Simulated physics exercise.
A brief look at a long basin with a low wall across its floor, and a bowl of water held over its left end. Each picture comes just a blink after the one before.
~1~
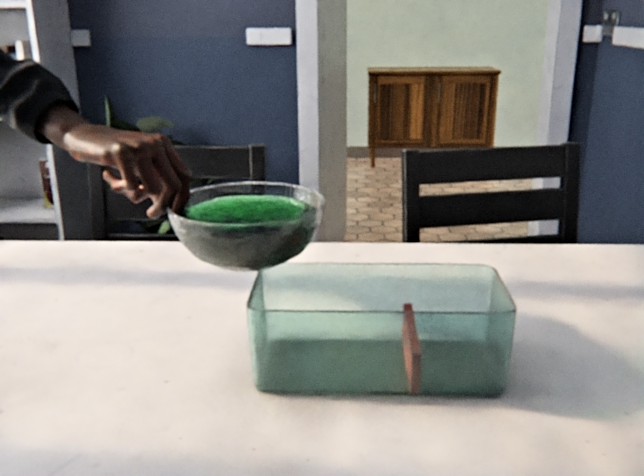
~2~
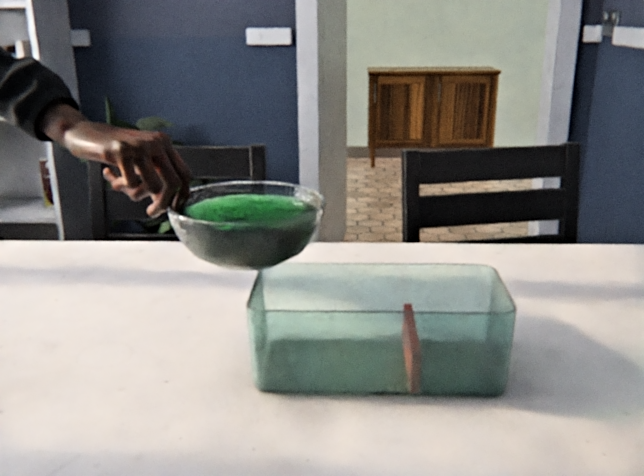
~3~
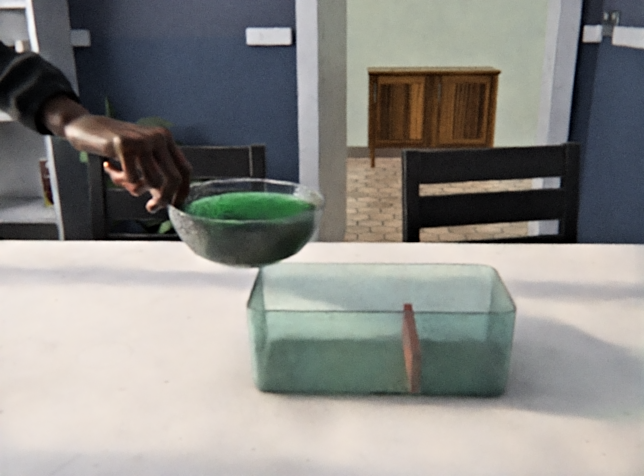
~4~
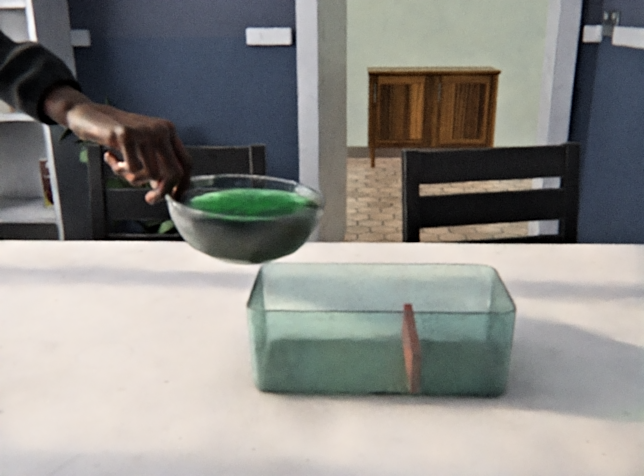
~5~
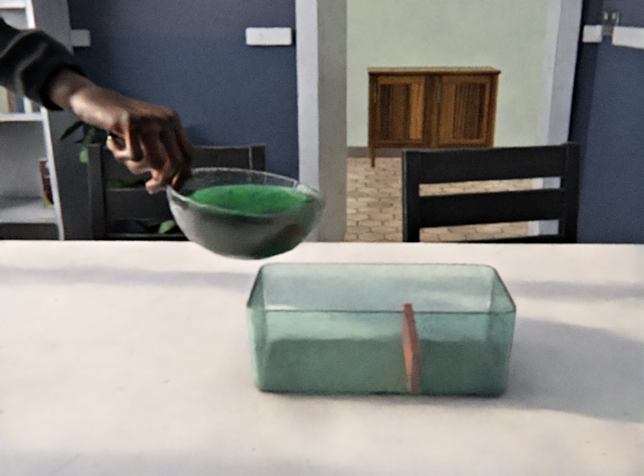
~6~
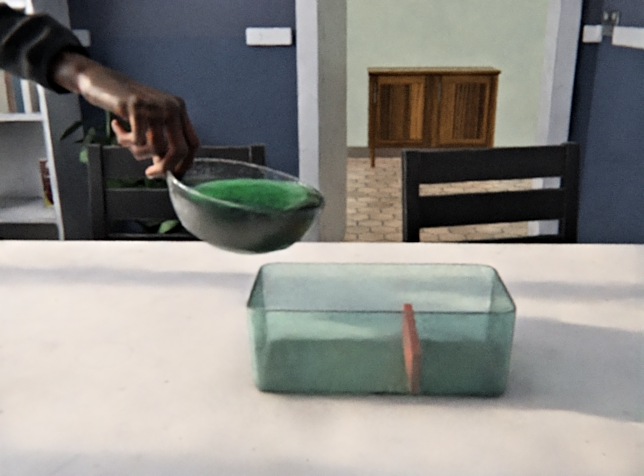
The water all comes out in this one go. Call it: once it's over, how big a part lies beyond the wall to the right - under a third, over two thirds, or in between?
In between.
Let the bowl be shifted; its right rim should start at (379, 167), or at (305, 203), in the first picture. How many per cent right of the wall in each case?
The first gives 65 %, the second 15 %.
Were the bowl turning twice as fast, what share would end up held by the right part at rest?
Roughly 55 per cent ends up there.
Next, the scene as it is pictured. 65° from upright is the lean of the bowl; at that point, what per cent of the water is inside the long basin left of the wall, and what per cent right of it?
Left 20, right 0.
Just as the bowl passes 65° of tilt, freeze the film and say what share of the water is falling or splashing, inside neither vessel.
Something close to 40 percent of it.
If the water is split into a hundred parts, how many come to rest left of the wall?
I'd put it near 50 per cent.
A moment on, the tilt is 65° and 39 per cent is still to pour, 18 is left of the wall and 2 right of it.
Next, the tilt is 96° and 1 per cent is still to pour, 38 is left of the wall and 52 right of it.
Then the tilt is 102° and 0 per cent is still to pour, 48 is left of the wall and 50 right of it.
Later the tilt is 102° and 0 per cent is still to pour, 49 is left of the wall and 50 right of it.
Finally, 49 per cent lies left of the wall, 50 right of it and 1 outside.
